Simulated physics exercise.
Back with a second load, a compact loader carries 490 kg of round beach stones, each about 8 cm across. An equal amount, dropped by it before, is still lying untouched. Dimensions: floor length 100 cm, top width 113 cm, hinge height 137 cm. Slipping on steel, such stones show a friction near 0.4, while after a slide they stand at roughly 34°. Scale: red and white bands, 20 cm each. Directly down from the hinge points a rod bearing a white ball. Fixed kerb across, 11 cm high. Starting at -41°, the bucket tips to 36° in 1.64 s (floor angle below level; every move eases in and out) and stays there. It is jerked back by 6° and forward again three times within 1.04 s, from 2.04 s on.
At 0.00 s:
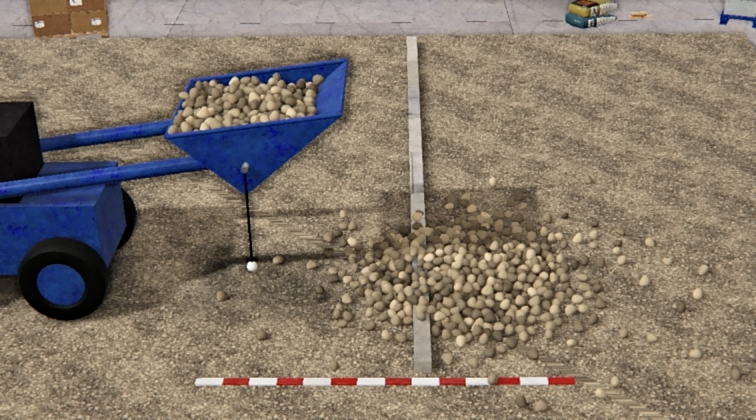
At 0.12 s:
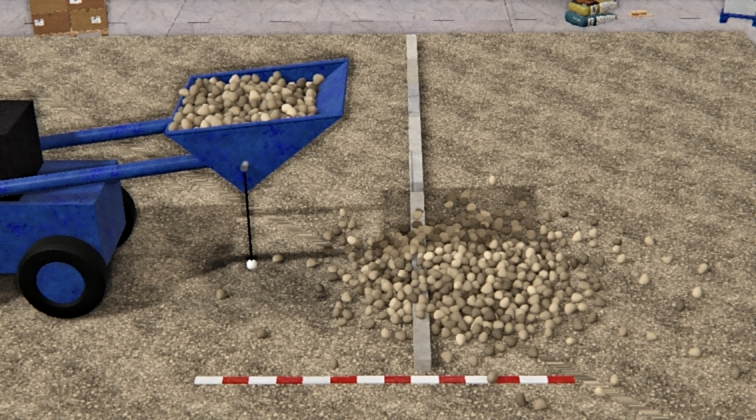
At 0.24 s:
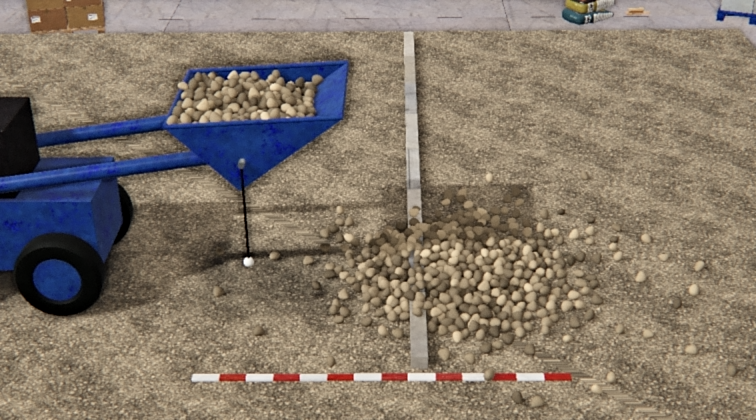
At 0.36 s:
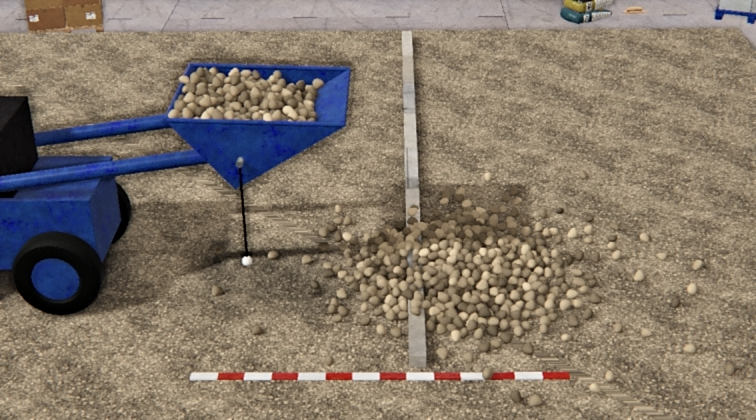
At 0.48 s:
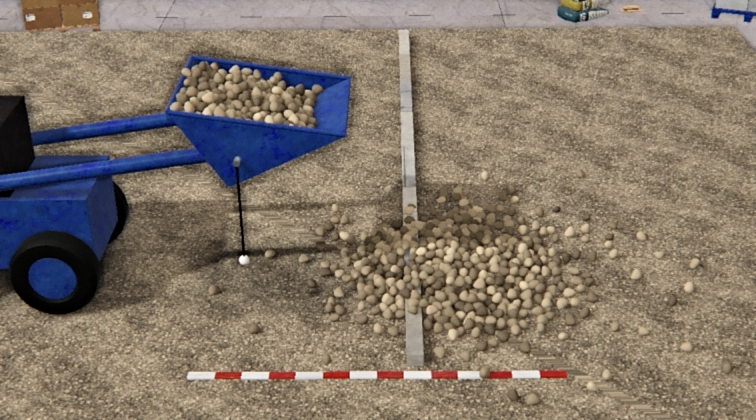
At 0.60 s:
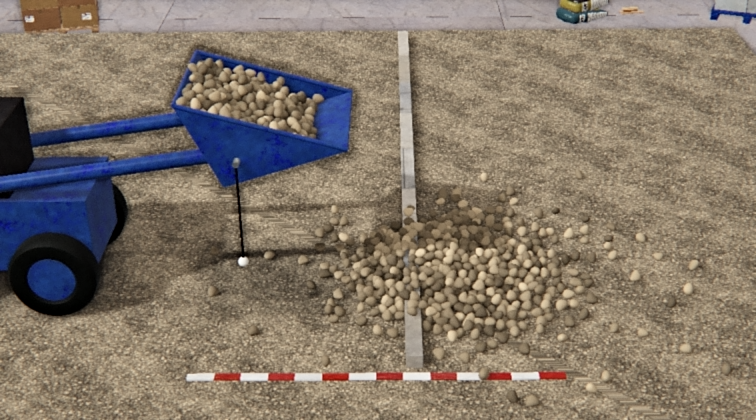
A blue loader slowly tilts its bucket of round stones forward beside a scattered stone pile.
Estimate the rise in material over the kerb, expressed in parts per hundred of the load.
Close to 23 parts in a hundred.
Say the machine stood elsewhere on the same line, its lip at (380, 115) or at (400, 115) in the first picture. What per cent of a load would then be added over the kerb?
First place: Roughly 55 %; second place: Roughly 80 %.
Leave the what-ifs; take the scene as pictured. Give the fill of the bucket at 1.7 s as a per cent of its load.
It still holds about 40 per cent.
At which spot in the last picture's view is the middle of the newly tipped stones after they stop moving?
I'd say close to (383, 265).
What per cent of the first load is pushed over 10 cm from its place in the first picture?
10 %.
After 1.2 s the floor is at 24°; in per cent of one load, 100 in the bucket, 26 on this side of the kerb, 74 over the kerb; the foremost stones are at (674, 290).
After 1.7 s the floor is at 36°; in per cent of one load, 41 in the bucket, 85 on this side of the kerb, 74 over the kerb; the foremost stones are at (674, 290).
After 3.5 s the floor is at 36°; in per cent of one load, 0 in the bucket, 103 on this side of the kerb, 98 over the kerb; the foremost stones are at (674, 290).
After 6.3 s the floor is at 36°; in per cent of one load, 0 in the bucket, 103 on this side of the kerb, 98 over the kerb; the foremost stones are at (674, 290). Net gain over the kerb, 23.
